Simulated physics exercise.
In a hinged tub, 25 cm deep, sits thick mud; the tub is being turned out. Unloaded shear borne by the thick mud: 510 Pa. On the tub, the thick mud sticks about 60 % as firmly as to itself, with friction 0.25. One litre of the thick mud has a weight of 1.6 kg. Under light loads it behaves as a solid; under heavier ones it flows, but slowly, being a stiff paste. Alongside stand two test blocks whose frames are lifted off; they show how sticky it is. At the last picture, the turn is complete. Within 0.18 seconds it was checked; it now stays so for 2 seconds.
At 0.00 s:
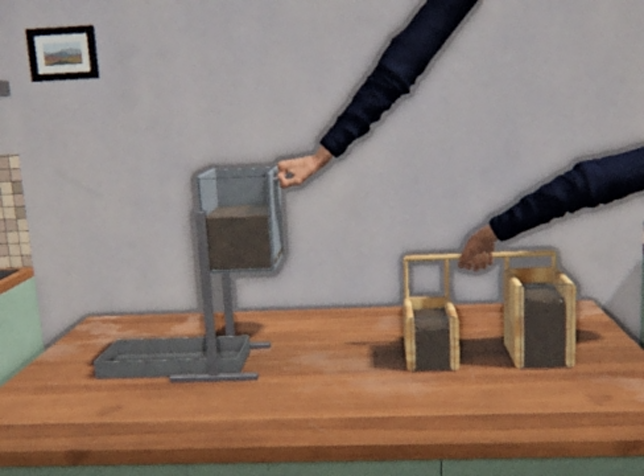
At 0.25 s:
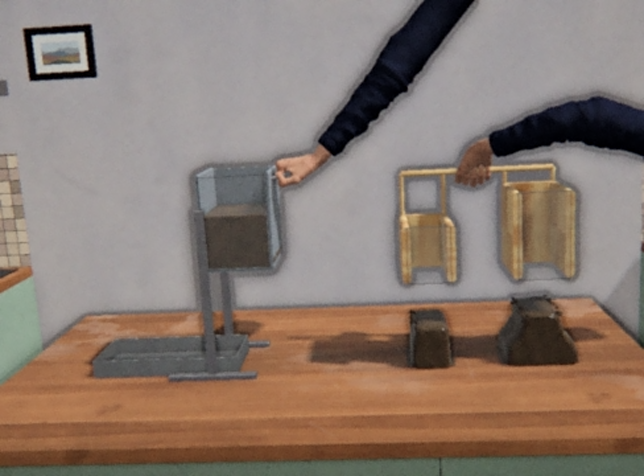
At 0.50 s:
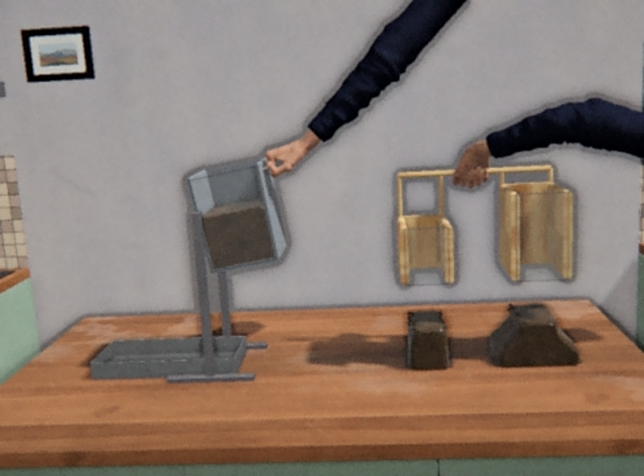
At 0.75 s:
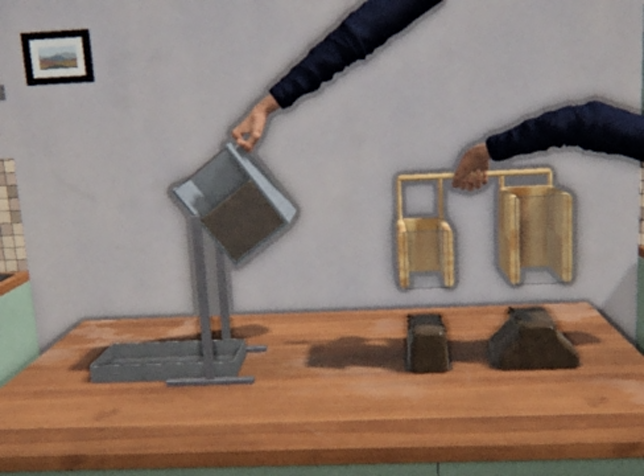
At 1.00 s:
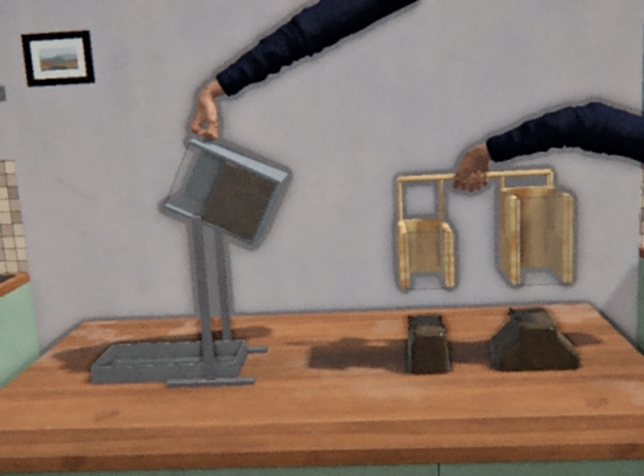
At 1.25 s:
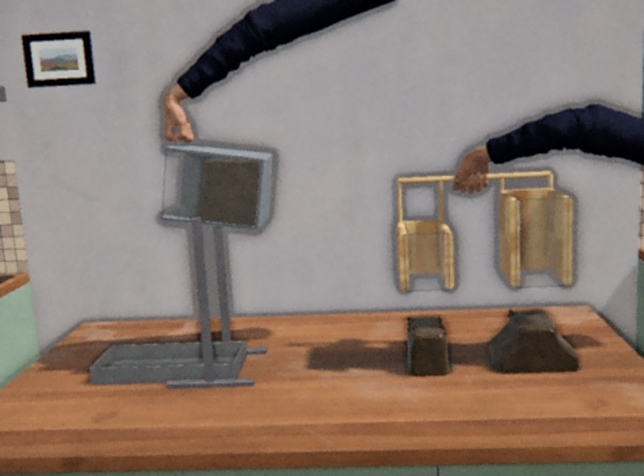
On a wooden counter against a grey wall, one hand lifts a pair of joined wooden holders off two dark mud blocks, and the taller right one slumps and widens. Another hand then swings a clear-sided tub on a metal stand over to the left, onto its side, the mud staying packed inside.
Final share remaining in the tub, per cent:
Near 100 %.
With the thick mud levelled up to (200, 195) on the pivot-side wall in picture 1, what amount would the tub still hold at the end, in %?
It would be near 100 %.
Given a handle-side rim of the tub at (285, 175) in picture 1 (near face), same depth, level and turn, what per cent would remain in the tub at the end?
100 %, roughly.
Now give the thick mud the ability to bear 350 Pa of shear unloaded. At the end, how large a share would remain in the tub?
I'd say around 100 percent.
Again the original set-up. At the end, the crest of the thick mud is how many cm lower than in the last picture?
About 2 cm.
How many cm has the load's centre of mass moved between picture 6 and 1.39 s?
1 cm.
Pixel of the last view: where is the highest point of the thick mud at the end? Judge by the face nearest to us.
Close to pixel (245, 167).
After 1.39 s, the tub is at 81 degrees and holds 100 %.
After 1.56 s, the tub is at 81 degrees and holds 100 %.
After 1.73 s, the tub is at 81 degrees and holds 100 %.
After 1.90 s, the tub is at 81 degrees and holds 100 %.
After 3.25 s, the tub is at 81 degrees and holds 100 %.
